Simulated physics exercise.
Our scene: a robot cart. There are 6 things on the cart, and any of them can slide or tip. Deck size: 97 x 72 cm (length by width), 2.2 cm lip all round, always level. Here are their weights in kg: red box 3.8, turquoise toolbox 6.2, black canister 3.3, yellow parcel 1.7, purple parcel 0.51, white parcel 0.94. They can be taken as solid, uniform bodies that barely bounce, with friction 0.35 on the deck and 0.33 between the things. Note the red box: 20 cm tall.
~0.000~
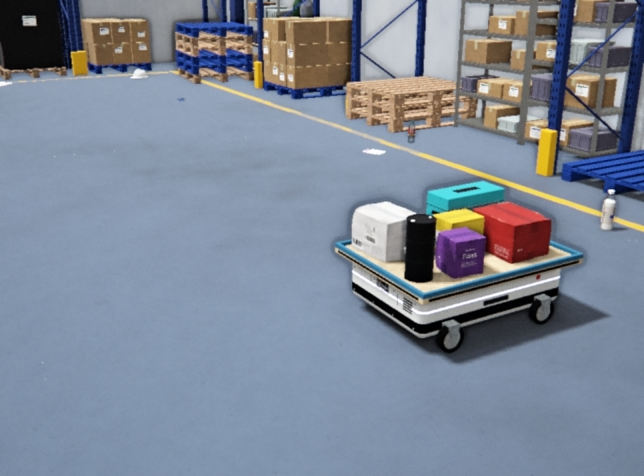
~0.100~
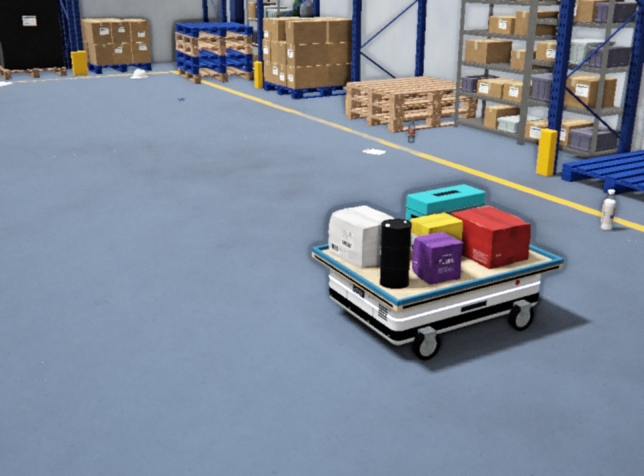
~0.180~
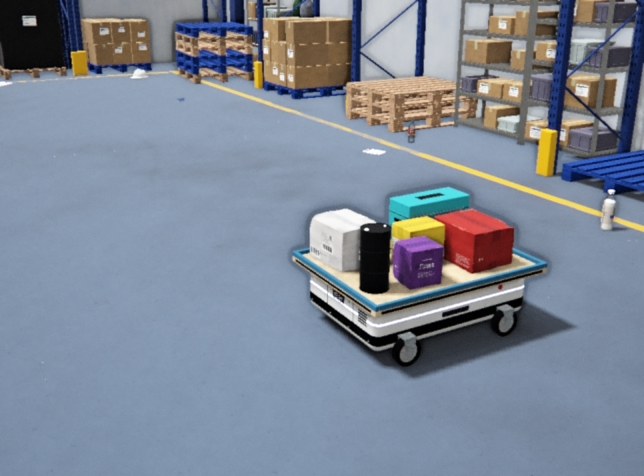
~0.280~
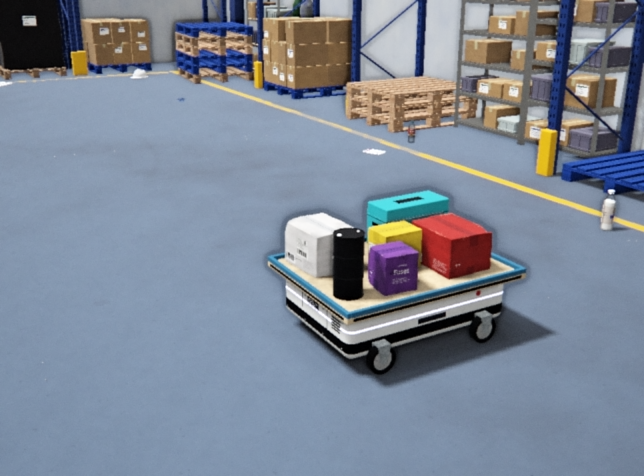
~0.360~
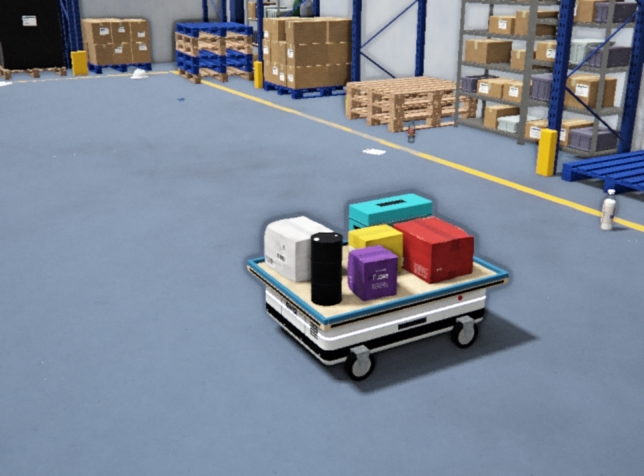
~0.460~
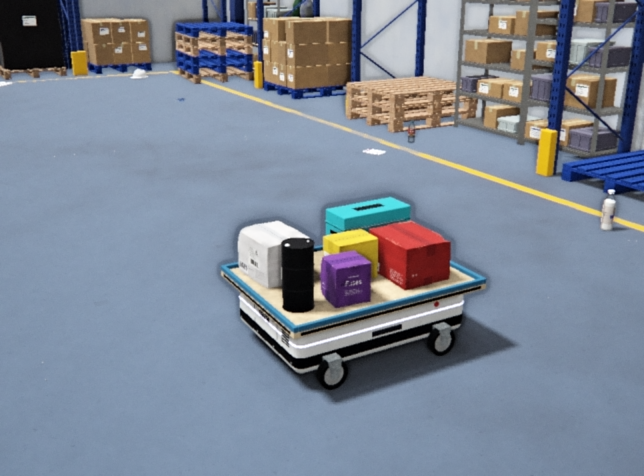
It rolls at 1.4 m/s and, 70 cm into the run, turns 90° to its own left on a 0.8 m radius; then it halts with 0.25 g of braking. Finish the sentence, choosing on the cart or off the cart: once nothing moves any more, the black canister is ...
... On the cart.
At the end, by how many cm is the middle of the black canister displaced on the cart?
I'd say about 14 cm between start and finish.
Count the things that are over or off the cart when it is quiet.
Count: 0.
By 0.86 s, cart has run 120 cm, turned 25°; black canister 16 cm from its spot near (204, 321); purple parcel 6 cm from its spot; yellow parcel 2 cm from its spot.
By 1.26 s, cart has run 176 cm, turned 66°; black canister 17 cm from its spot near (280, 426); purple parcel 7 cm from its spot; yellow parcel 2 cm from its spot.
When it is over (2.6 s), not toppled but over 10 cm from the start, black canister; the other 5 within 10 cm of the start.
